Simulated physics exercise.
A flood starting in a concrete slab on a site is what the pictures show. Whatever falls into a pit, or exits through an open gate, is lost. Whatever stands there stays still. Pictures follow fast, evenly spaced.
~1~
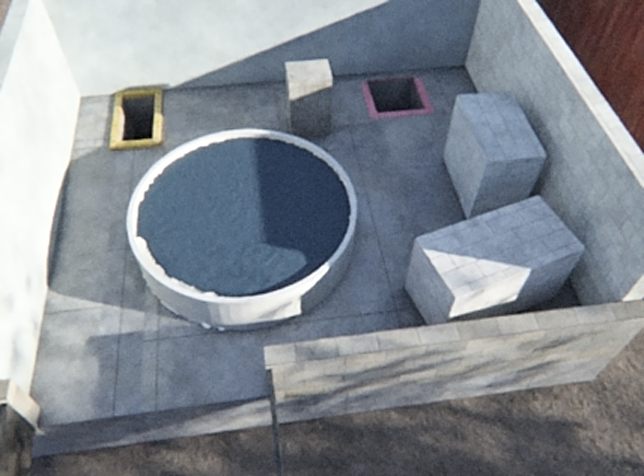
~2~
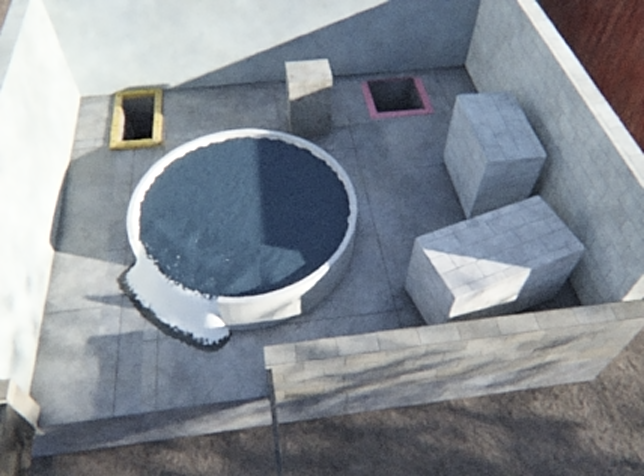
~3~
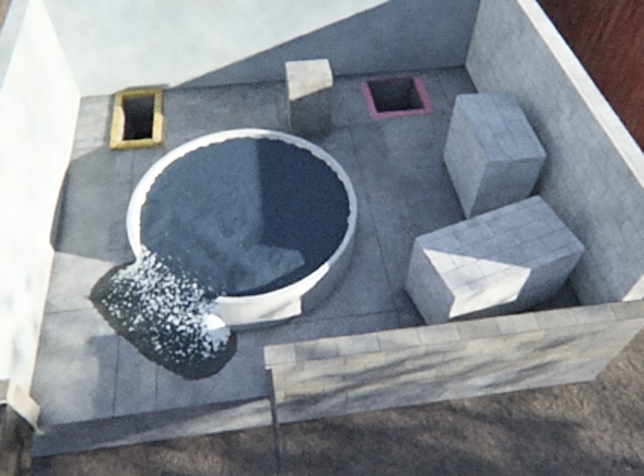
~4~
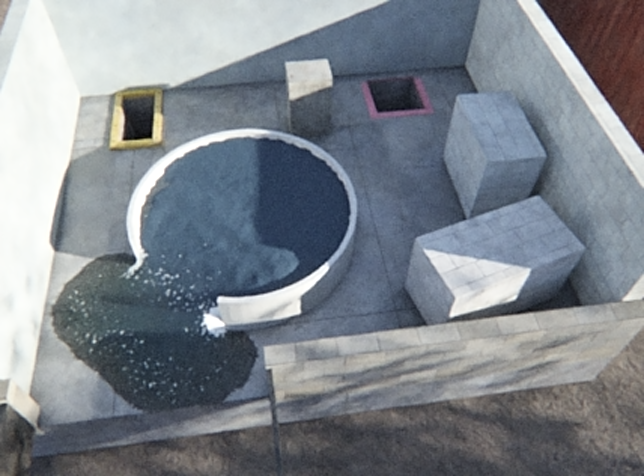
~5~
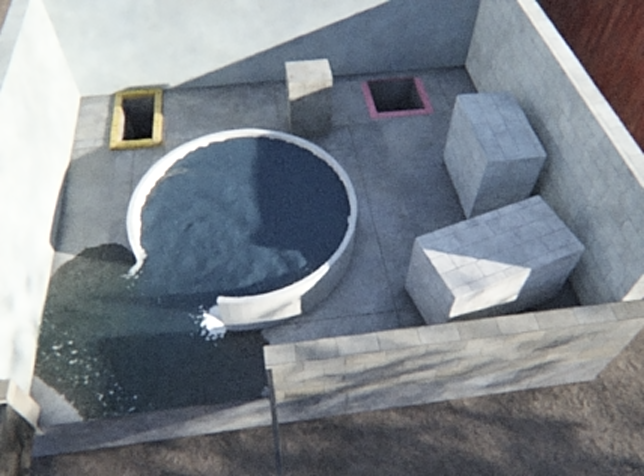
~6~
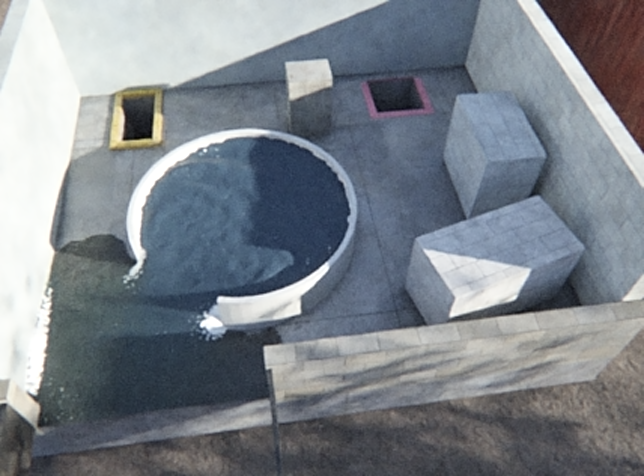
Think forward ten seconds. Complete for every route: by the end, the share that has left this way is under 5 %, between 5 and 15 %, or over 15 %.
By the end, the share via the gate is over 15 %; the share via the pink pit is under 5 %; the share via the yellow pit is under 5 %.
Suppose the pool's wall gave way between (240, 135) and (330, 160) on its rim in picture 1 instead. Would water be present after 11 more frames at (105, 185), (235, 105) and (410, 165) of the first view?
Result, in sequence: Untouched by the flood; inundated; inundated.
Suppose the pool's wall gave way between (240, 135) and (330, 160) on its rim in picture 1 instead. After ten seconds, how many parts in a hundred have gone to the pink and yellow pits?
In percent: Pink 30, yellow 12.
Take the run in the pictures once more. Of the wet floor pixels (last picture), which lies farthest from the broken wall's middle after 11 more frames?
About (66, 187).
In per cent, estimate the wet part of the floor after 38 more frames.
Share estimate: About 40 per cent.
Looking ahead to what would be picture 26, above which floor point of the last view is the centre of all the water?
The centre of mass sits at about (207, 253).
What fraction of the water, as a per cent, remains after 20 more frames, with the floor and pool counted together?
I'd put it near 66 %.
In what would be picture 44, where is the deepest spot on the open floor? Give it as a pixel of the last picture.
Look near (28, 407).
A moment on, water covers 15 % of the floor; the gate 7 %, the pink pit 0 %, the yellow pit 0 %.
Next, water covers 20 % of the floor; the gate 19 %, the pink pit 0 %, the yellow pit 0 %.
Then, water covers 30 % of the floor; the gate 34 %, the pink pit 0 %, the yellow pit 0 %.
Later, water covers 40 % of the floor; the gate 52 %, the pink pit 0 %, the yellow pit 1 %.
In the end, water covers 45 % of the floor; the gate 66 %, the pink pit 0 %, the yellow pit 2 %.
